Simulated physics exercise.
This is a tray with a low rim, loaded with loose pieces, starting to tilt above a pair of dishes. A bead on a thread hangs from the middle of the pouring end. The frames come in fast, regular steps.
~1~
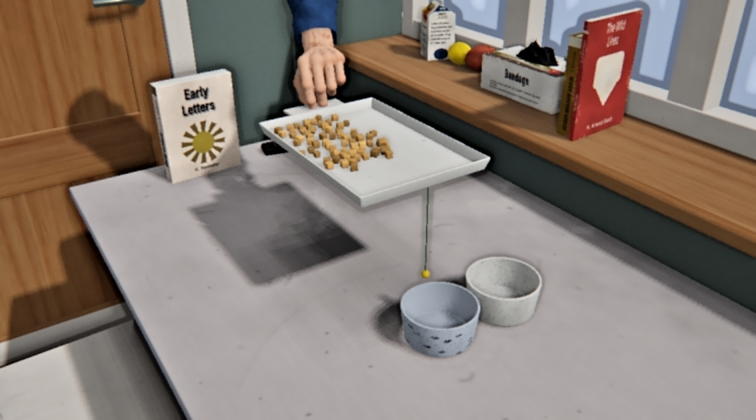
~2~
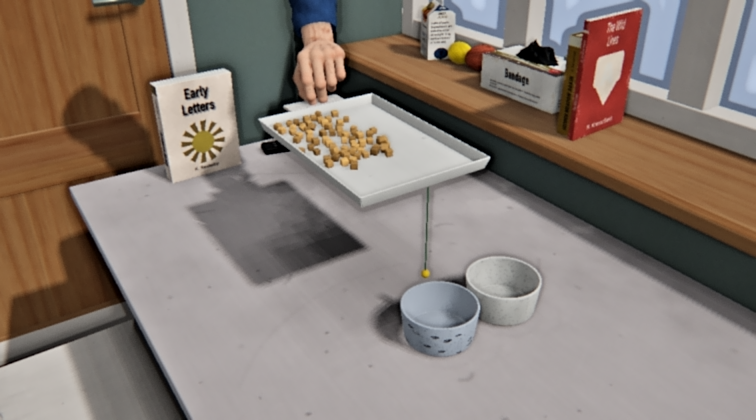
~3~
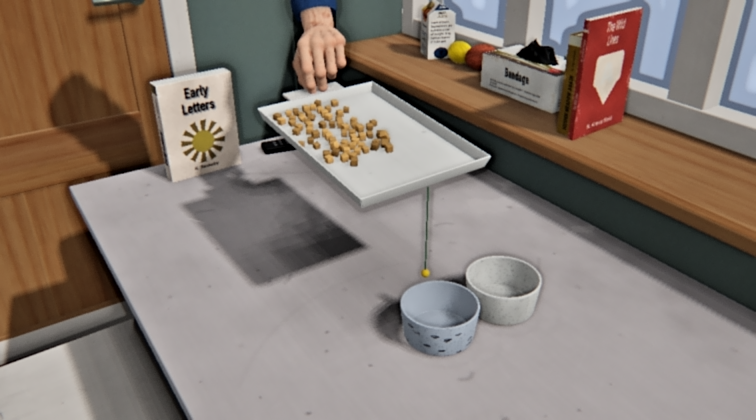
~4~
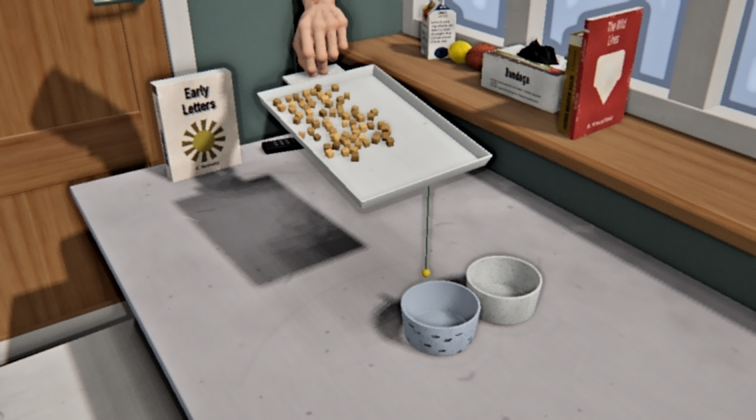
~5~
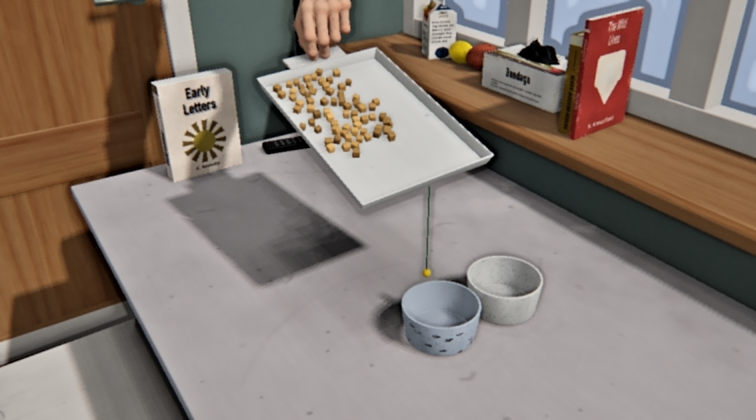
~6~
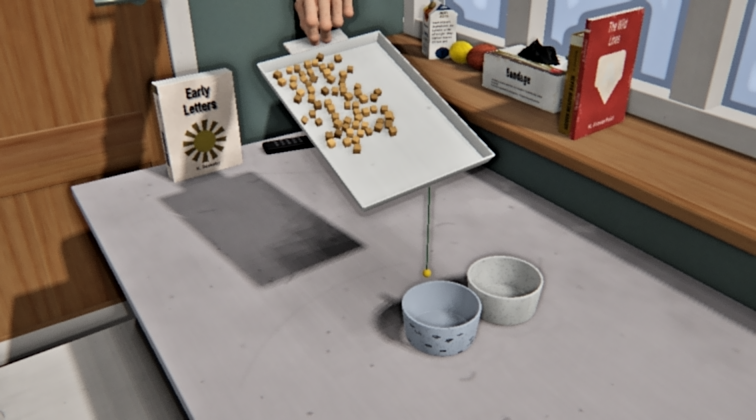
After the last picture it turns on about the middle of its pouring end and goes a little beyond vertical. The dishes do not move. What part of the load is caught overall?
The two hold less than half of the load.
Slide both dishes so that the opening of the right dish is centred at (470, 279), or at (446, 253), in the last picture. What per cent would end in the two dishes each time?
The first gives 40 %, the second 0 %.
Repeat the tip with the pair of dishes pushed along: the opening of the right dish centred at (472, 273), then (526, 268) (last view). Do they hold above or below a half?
First below a half, then under half.
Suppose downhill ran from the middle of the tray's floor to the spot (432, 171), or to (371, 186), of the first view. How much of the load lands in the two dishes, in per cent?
Near 80 % and 10 %.
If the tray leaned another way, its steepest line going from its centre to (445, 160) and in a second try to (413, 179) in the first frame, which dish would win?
One: Right. Two: The dish on the left.
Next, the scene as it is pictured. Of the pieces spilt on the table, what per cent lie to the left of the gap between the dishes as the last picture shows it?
About 80 per cent.
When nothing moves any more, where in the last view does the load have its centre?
At about (414, 355).
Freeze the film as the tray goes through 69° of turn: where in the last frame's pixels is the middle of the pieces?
Near (386, 194).
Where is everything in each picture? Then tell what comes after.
Corners of the pouring end near (362, 195) and (485, 158), level; middle of the load near (344, 143), small wooden cubes; left dish near (464, 338); right dish near (528, 308); bead on its thread near (425, 274), in the first frame.
Corners of the pouring end near (362, 195) and (485, 157), level; middle of the load near (344, 140), in the second frame.
Corners of the pouring end near (362, 196) and (485, 156), tipped barely, lowest at the left corner; middle of the load near (344, 133), in the third frame.
Corners of the pouring end near (363, 198) and (487, 155), tipped a little, lowest at the left corner; middle of the load near (345, 124), in the fourth frame.
Corners of the pouring end near (364, 201) and (488, 154), tipped clearly, lowest at the left corner; middle of the load near (346, 114), in the fifth frame.
Corners of the pouring end near (365, 203) and (489, 154), tipped clearly, lowest at the left corner; middle of the load near (347, 106); left dish near (465, 337); right dish near (529, 307), in the sixth frame.
Shortly afterwards, tray tipped steeply; the bulk on the tray; near a quarter in the air.
Next, tray tipped past a quarter turn; a little on the tray; near a quarter in the left dish; near half outside both; near a quarter in the air.
Some moments later, tray tipped past a quarter turn; near a third in the left dish; near two thirds outside both.
In the end, tray tipped past a quarter turn; near a third in the left dish; none at all in the right dish; near two thirds outside both.
